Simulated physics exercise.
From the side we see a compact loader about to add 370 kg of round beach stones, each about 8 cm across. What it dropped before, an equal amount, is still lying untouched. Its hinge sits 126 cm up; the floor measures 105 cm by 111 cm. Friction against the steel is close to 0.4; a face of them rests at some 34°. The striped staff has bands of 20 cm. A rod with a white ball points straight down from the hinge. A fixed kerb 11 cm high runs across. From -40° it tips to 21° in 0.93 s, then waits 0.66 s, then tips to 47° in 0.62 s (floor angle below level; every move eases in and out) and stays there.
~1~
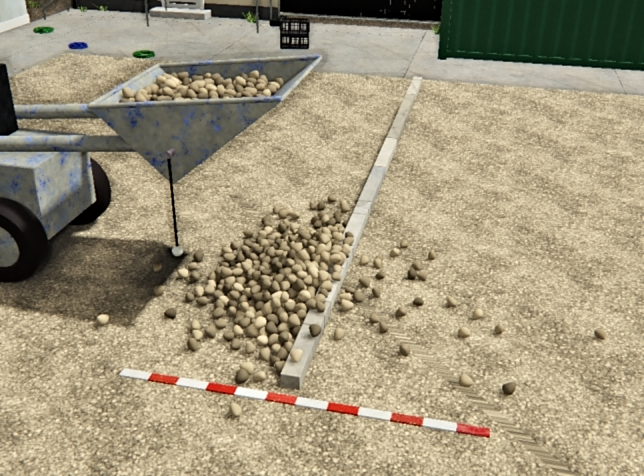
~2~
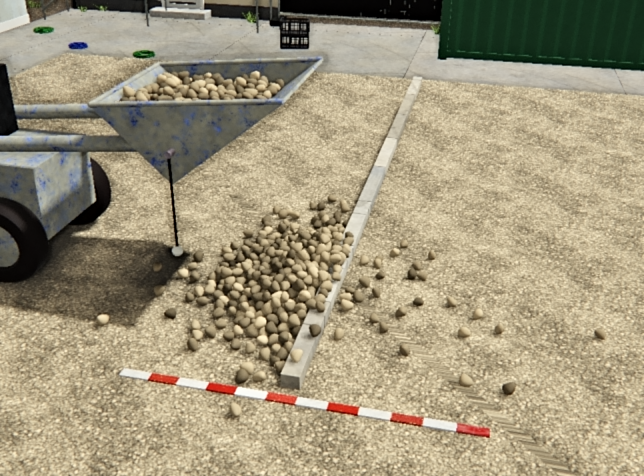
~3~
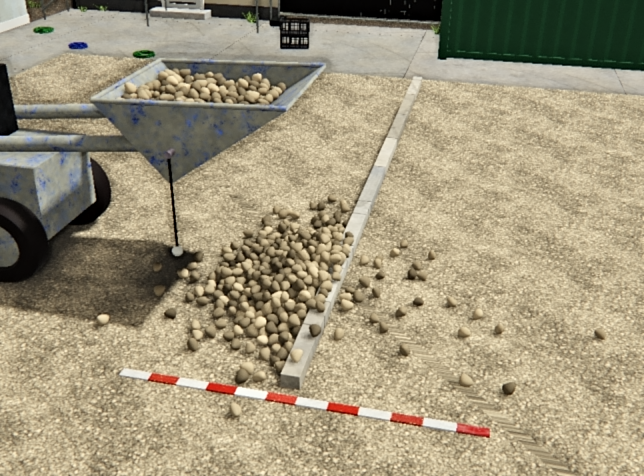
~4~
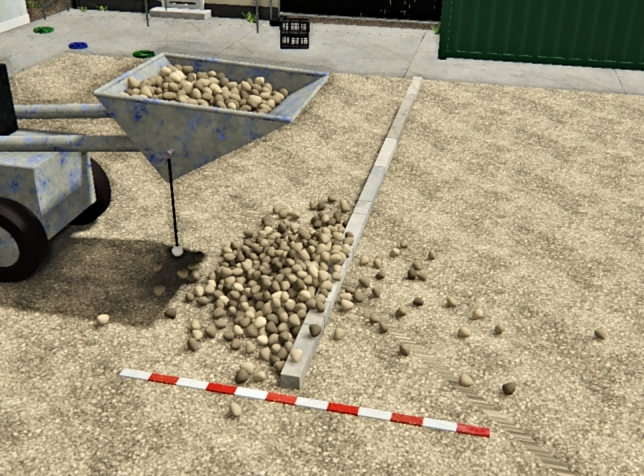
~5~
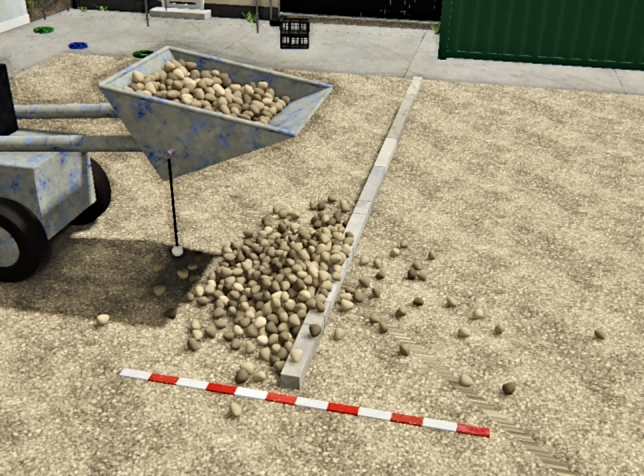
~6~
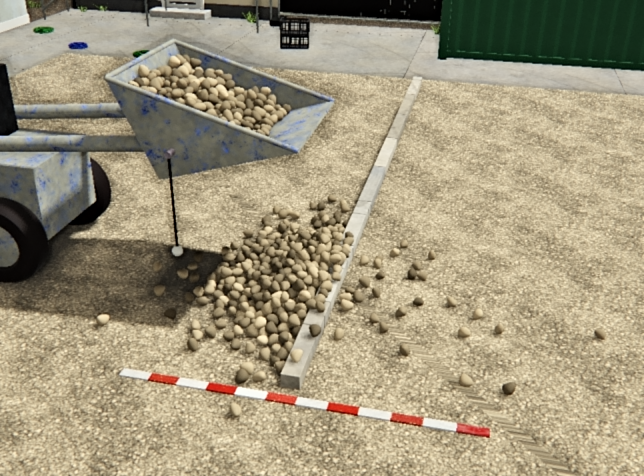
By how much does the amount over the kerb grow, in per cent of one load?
Roughly 67 per cent of a load more.
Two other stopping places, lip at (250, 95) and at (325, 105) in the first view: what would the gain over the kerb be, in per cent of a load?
Near 50 per cent from the first place, 90 from the second.
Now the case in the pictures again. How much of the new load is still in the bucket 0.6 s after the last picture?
It holds some 100 per cent.
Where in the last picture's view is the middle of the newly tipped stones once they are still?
Near (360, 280).
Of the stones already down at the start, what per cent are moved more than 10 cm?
Roughly 10 per cent of them.
Then, 0.3 s after the last picture the floor is at 12°; in per cent of one load, 100 in the bucket, 94 on this side of the kerb, 6 over the kerb; the foremost stones are at (486, 326).
Then, 0.6 s after the last picture the floor is at 21°; in per cent of one load, 100 in the bucket, 94 on this side of the kerb, 6 over the kerb; the foremost stones are at (486, 326).
Then, 2.3 s after the last picture the floor is at 47°; in per cent of one load, 0 in the bucket, 128 on this side of the kerb, 72 over the kerb; the foremost stones are at (549, 322).
Then, 5.0 s after the last picture the floor is at 47°; in per cent of one load, 0 in the bucket, 127 on this side of the kerb, 73 over the kerb; the foremost stones are at (553, 323). Net gain over the kerb, 67.
